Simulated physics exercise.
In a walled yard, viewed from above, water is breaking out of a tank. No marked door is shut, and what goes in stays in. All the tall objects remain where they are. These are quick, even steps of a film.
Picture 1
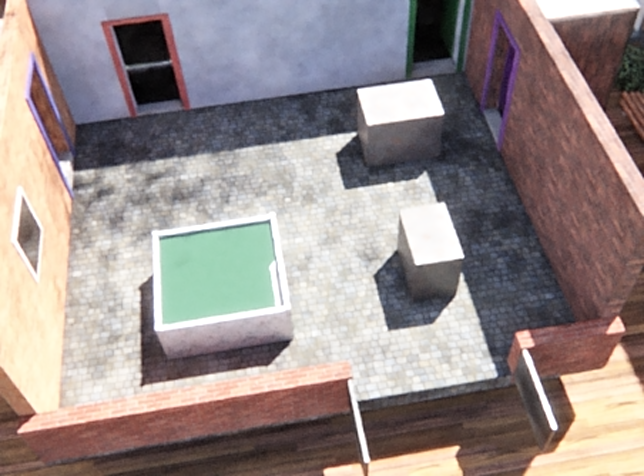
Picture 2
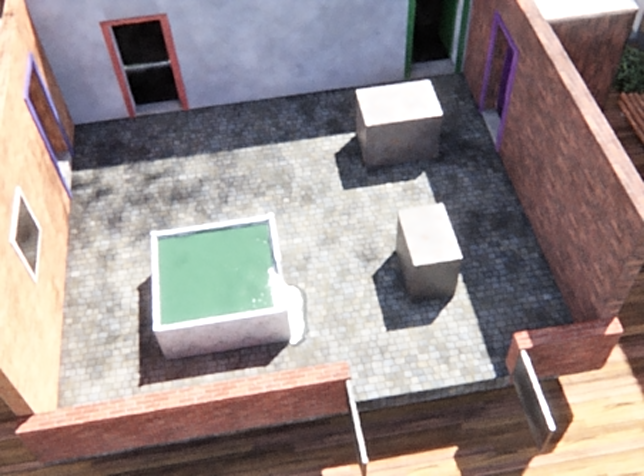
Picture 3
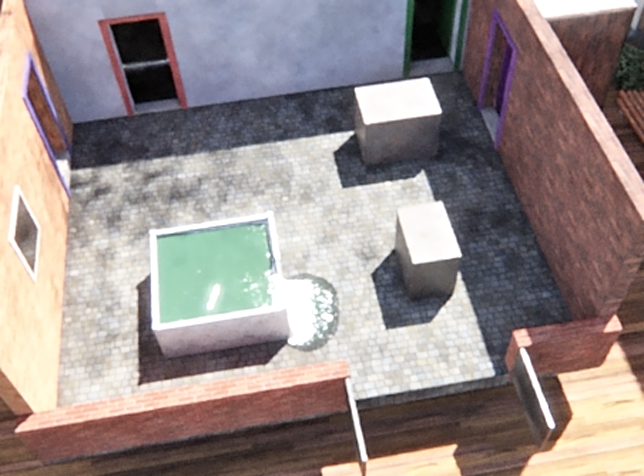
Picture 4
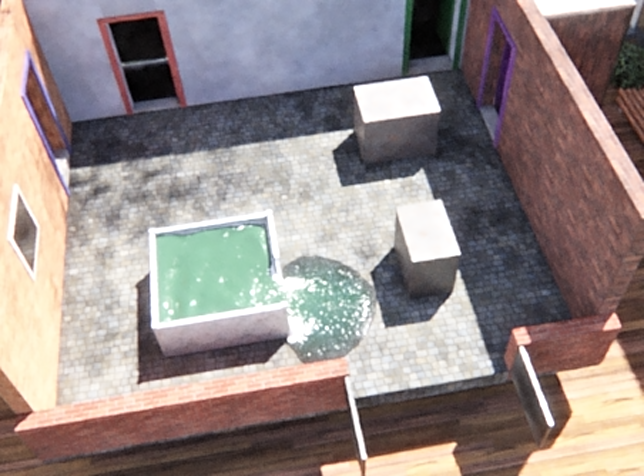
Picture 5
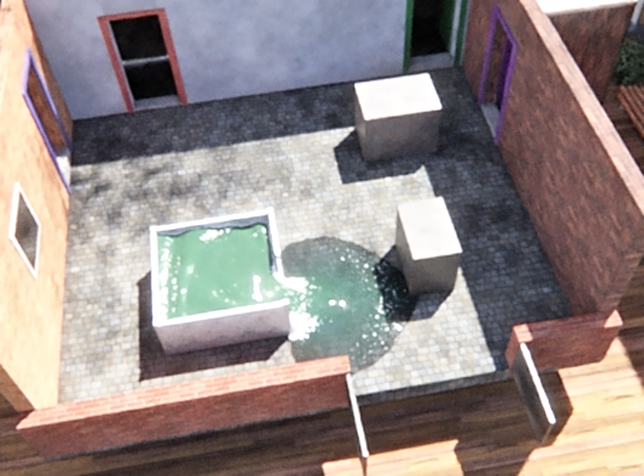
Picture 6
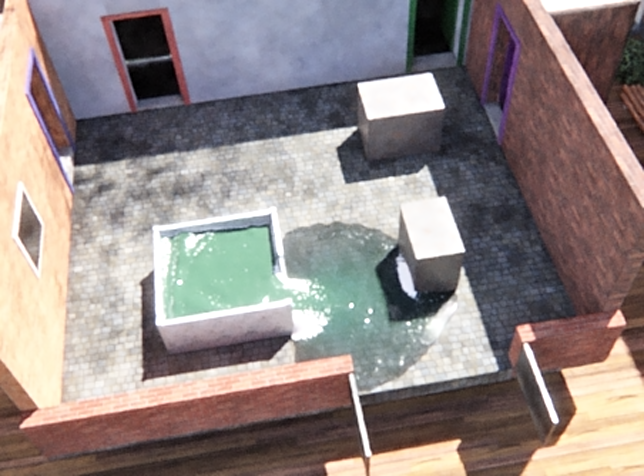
Green water lies still in a white-walled tank at the left of a grey paved yard, seen from high above. Two pale blocks stand to the right, between brick walls, with a red-edged window in the whitish back wall. The water bursts through the tank's right side, spreads rightward in a rounded, glinting sheet and reaches around the nearer block, while the tank's surface turns choppy and the view barely shifts.
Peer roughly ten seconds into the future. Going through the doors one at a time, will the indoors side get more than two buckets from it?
The purple door lets in little enough there, the green door lets in little enough there, the red door lets in little enough there, the blue door lets in little enough there.
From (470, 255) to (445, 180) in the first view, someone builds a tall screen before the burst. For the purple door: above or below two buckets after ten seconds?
Short version: The purple door does not reach it.
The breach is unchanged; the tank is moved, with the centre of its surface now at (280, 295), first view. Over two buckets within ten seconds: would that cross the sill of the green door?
As far as I can tell, green stays within limits.
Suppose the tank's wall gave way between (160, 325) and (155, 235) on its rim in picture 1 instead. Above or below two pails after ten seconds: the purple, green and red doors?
As I see it, the purple door stays within limits, the green door stays within limits and the red door overshoots.
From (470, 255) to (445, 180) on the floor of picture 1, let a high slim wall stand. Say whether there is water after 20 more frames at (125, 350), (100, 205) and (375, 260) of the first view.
Taking the points in turn, they are high and dry, high and dry and inundated.
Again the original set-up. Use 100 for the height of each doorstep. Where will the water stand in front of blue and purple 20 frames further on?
Some 0 percent, then some 70 percent.
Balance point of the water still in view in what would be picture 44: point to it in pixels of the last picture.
About (359, 224) in the last view.
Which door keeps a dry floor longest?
It's the blue-painted one.
A moment on, water covers 20 % of the floor; the purple door not reached, the green door not reached, the red door not reached, the blue door not reached.
Next, water covers 25 % of the floor; the purple door not reached, the green door not reached, the red door not reached, the blue door not reached.
Then, water covers 40 % of the floor; the purple door wet at the sill, nothing in, the green door not reached, the red door not reached, the blue door not reached.
Later, water covers 55 % of the floor; the purple door under two buckets in, the green door wet at the sill, nothing in, the red door wet at the sill, nothing in, the blue door not reached.
In the end, water covers 65 % of the floor; the purple door under two buckets in, the green door wet at the sill, nothing in, the red door wet at the sill, nothing in, the blue door wet at the sill, nothing in.
